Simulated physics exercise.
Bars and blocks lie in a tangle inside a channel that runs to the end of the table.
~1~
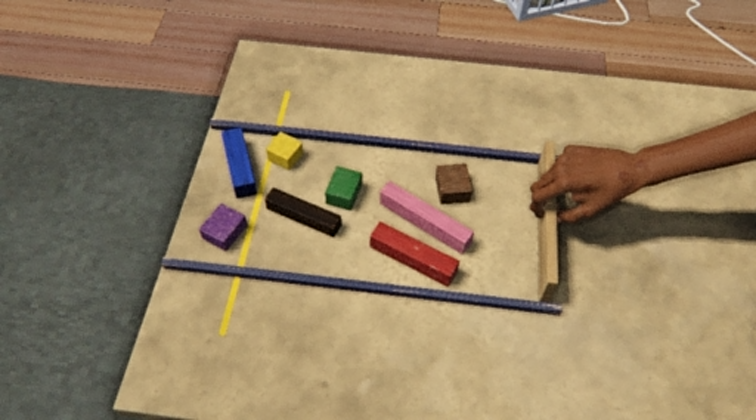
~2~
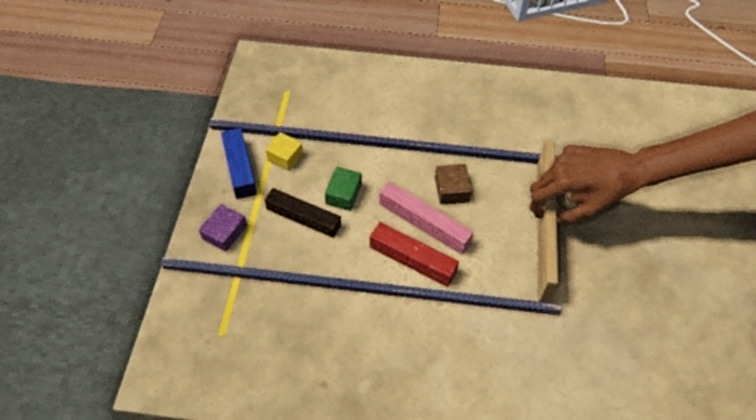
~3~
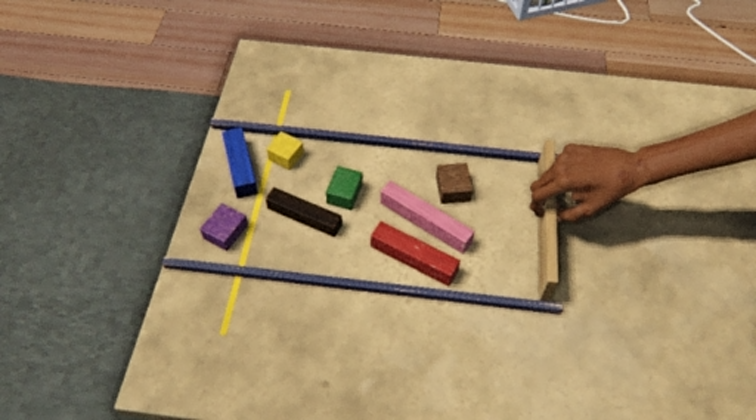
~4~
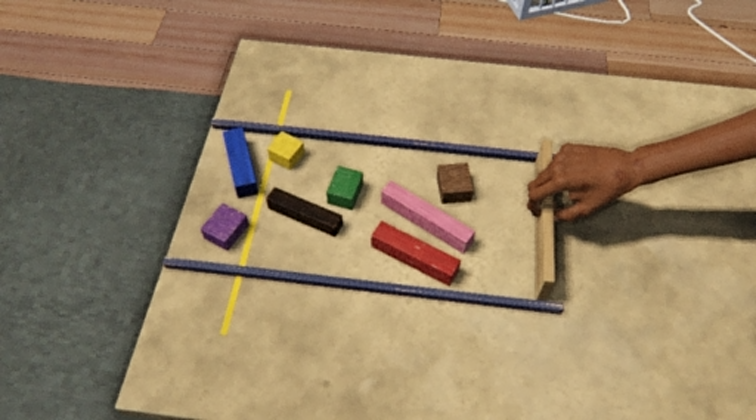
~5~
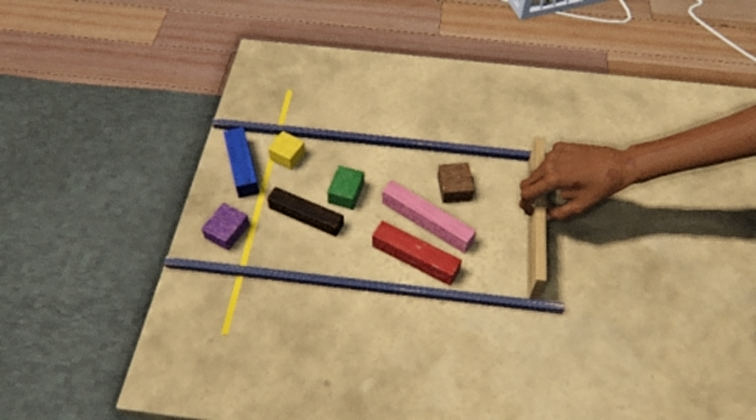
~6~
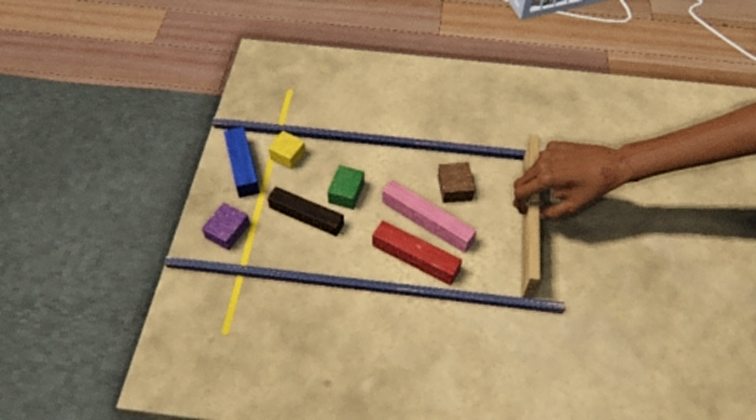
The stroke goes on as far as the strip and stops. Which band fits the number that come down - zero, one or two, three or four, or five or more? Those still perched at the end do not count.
The band that fits is one or two.
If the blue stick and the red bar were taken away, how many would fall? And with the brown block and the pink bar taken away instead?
The number fallen is 0, and in the other try 2.
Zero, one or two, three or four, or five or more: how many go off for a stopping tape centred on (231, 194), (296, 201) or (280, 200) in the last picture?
The falls would be three or four; one or two; just one or two.
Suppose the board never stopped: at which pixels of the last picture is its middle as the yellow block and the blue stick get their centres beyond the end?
Points: About (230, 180) and about (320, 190).
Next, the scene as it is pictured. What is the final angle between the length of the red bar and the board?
It comes to around 55 degrees.
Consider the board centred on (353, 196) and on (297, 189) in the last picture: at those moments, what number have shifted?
6 by the first point, 8 by the second.
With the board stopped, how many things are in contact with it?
3.
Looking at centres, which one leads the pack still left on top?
The purple block.
A little later, none off yet; blue stick at rest near (241, 162); purple block at rest near (226, 226); yellow block at rest near (287, 150).
Next, none off yet; blue stick shifted a little near (208, 150); purple block at rest near (226, 226); yellow block at rest near (285, 150).
When it is over, the number that fall off is one or two; down, black bar and blue stick.
